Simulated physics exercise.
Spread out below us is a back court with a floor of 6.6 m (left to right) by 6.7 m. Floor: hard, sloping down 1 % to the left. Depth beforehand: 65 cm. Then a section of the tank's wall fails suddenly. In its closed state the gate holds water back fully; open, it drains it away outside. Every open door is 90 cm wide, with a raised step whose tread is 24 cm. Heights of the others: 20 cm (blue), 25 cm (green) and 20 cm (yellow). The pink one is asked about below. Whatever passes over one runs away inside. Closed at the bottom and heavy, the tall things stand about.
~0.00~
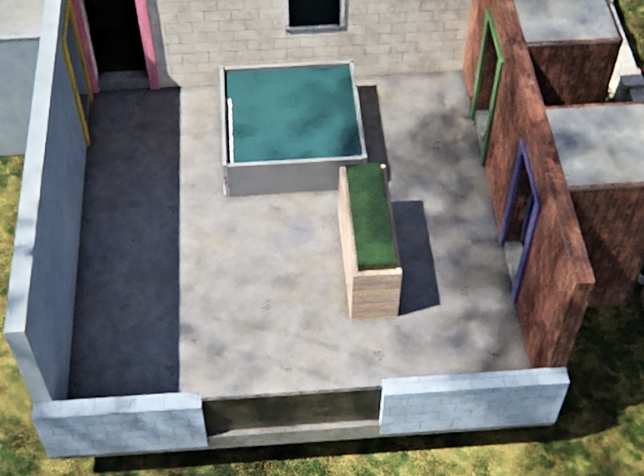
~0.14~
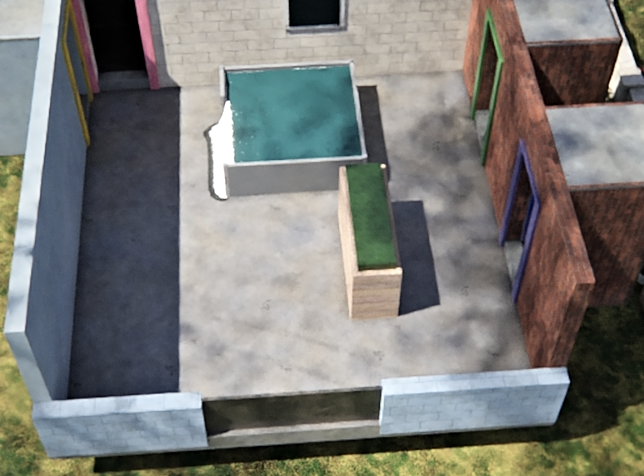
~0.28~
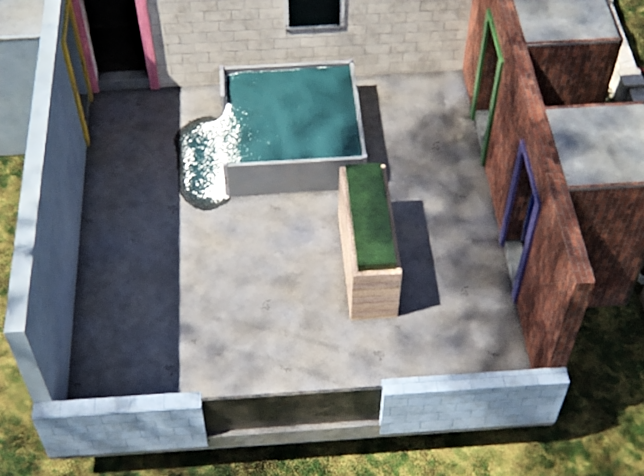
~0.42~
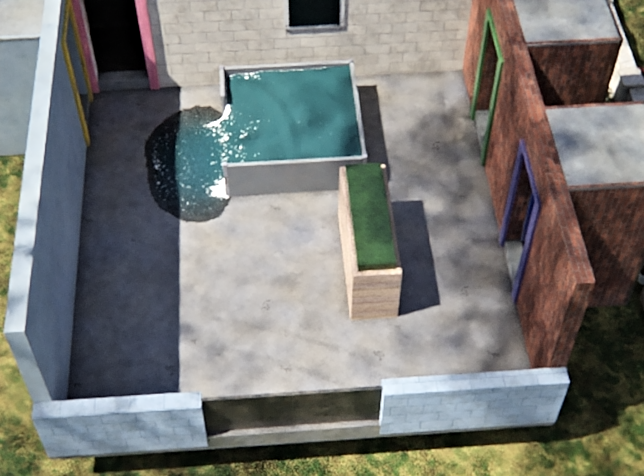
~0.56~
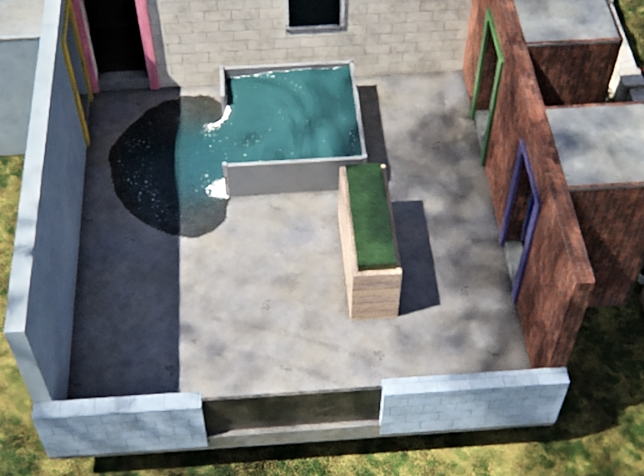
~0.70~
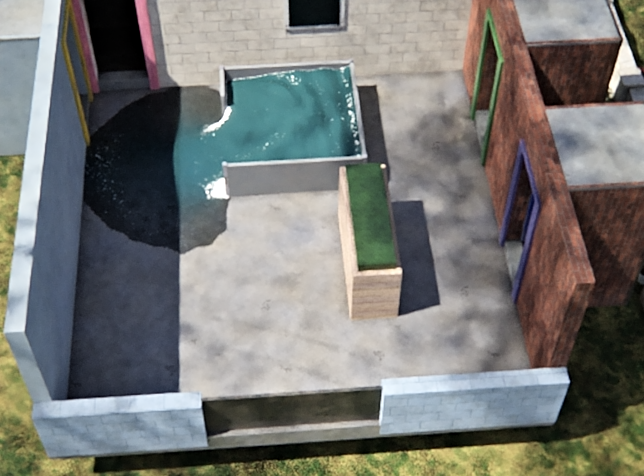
Water pours from the left side of a raised tank in a walled courtyard, foams white onto the grey floor, then spreads leftward in a widening dark pool toward the left wall, while the grass-topped block stays still.
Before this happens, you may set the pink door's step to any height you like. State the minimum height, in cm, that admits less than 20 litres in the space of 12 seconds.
27 cm, roughly.
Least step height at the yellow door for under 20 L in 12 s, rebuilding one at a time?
Roughly 26 cm at yellow.
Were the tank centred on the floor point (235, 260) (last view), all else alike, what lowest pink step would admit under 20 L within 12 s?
Roughly 19 cm is needed.
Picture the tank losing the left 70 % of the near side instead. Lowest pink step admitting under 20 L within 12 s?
Then 14.0 cm.
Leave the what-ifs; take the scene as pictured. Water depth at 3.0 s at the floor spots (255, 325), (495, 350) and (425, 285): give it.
Roughly 0, then 0, then 0 cm.
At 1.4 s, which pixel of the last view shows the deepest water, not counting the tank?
About (96, 184).
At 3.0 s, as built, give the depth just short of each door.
Centimetres: Blue = 0, green = 0, yellow = 28, pink = 29.
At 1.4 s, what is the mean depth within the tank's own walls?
The average depth is some 42 cm.
After 1.4 s water covers 20 % of the floor, deepest (42 cm) near (96, 184); 8 cm at the pink door, 0 litres in over its 22 cm step.
After 3.0 s water covers 35 % of the floor, deepest (36 cm) near (91, 100); 29 cm at the pink door, 27 litres in over its 22 cm step.
After 12.0 s water covers 100 % of the floor, deepest (12 cm) near (66, 432); 8 cm at the pink door, 49 litres in over its 22 cm step.
At the pink door as built, the water arrived by 0.9 s and peaked near 29 cm at 2.8 s.
Run again over the same 12 s with other heights there, 34 litres in over 24 cm, 3 litres over 32.5 cm. The limit of 20 litres is kept from about 27 cm up.
